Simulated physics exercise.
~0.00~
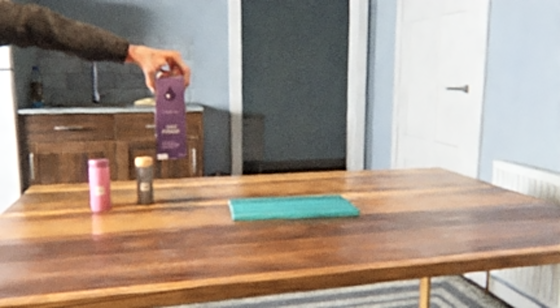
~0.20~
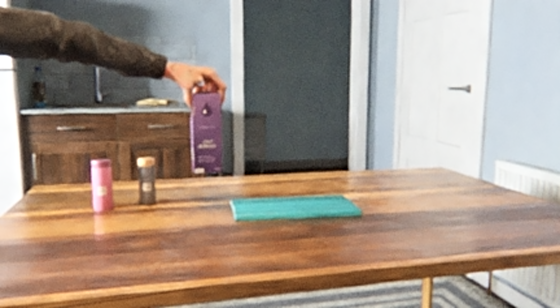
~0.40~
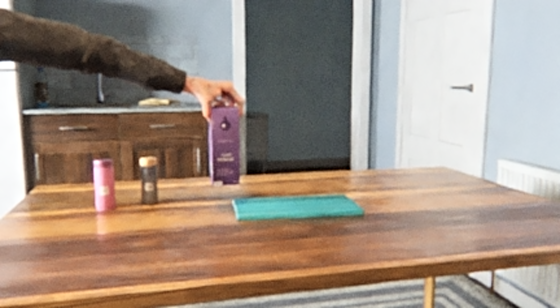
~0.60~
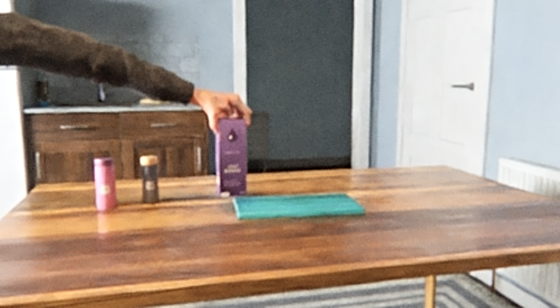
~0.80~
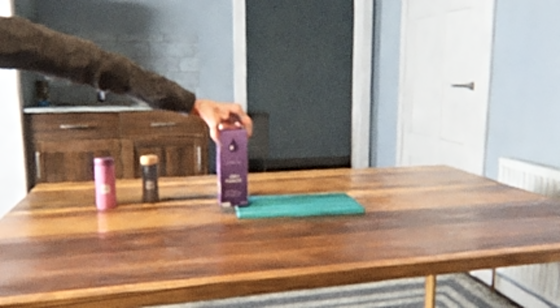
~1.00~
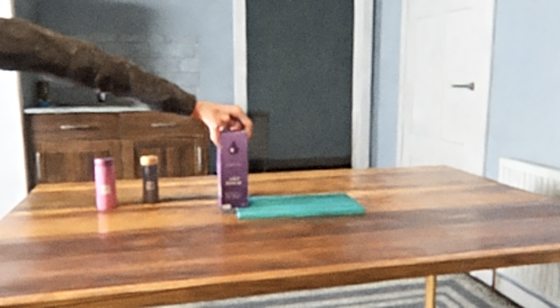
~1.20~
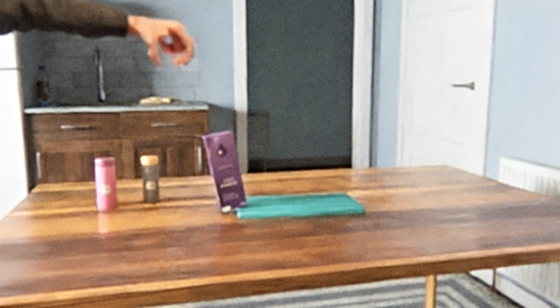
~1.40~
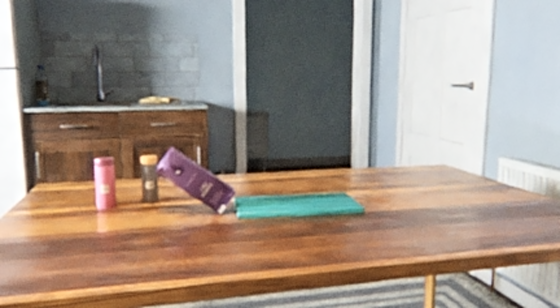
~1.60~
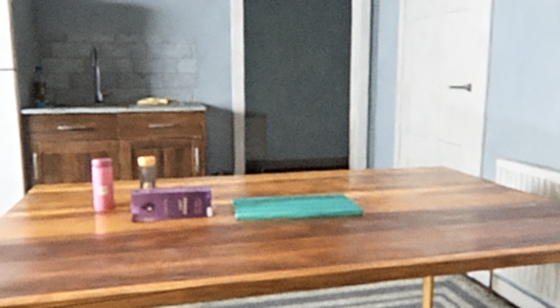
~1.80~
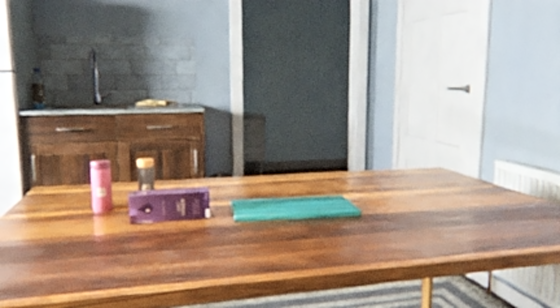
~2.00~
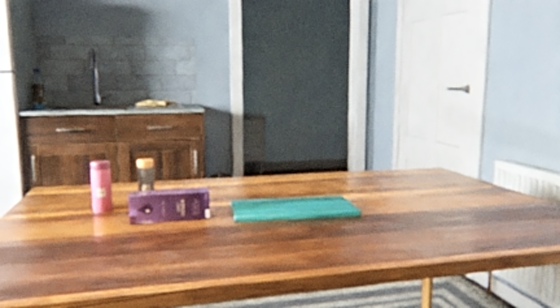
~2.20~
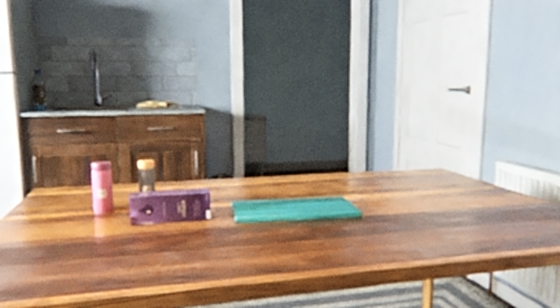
In a room with pale blue walls, a slightly swaying view looks across a wooden table toward a sink counter, a dark doorway and a white door. A pink shaker and a grey shaker stand on the left of the table, and a flat turquoise board lies near the middle. A hand reaching in from the left carries a purple carton rightward and lowers it upright at the board's left edge. The hand lets go and draws back as the carton tilts left. The carton topples and ends lying on its side in front of the grey shaker, while the board and both shakers stay put.
